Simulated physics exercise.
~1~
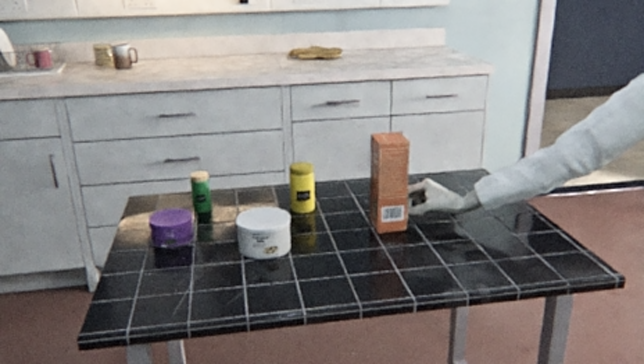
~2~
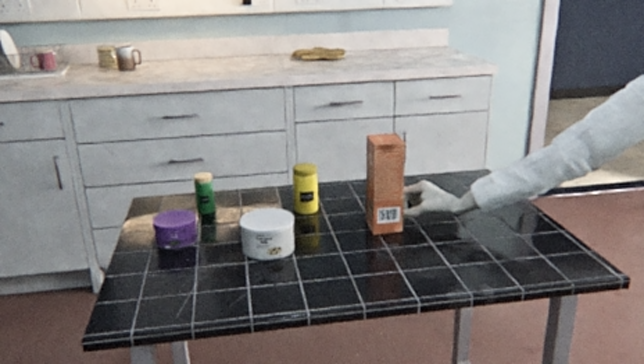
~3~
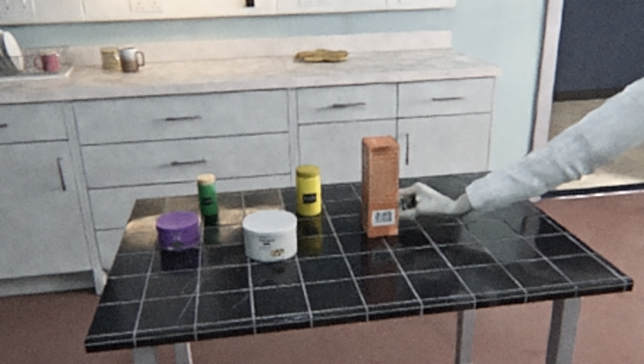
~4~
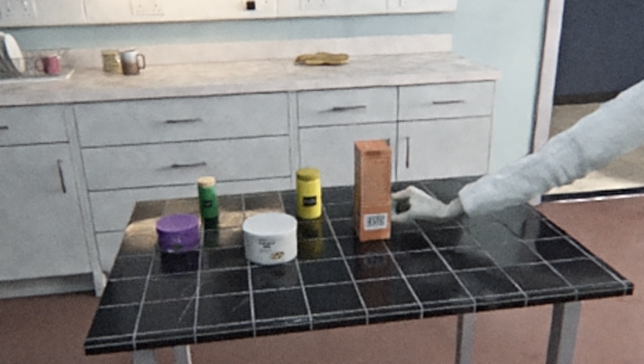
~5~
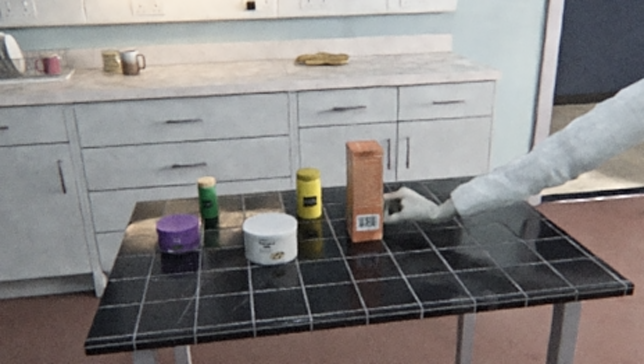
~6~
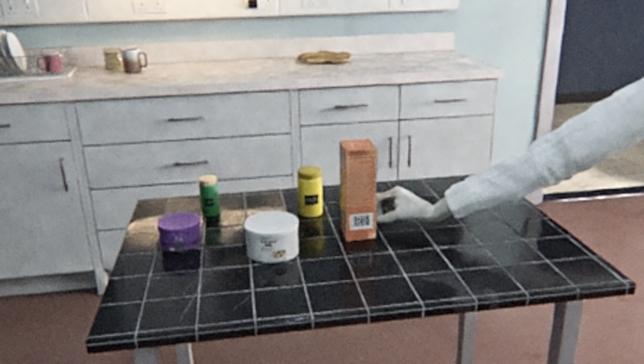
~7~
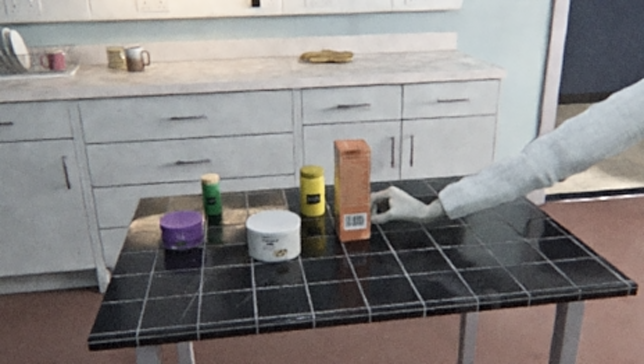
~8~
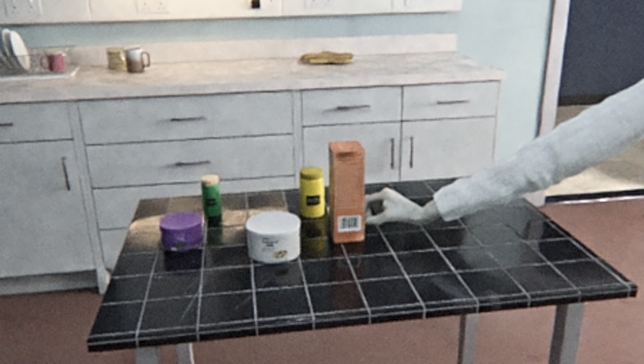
A hand slowly pushes the upright orange carton left across the black table beside four containers.
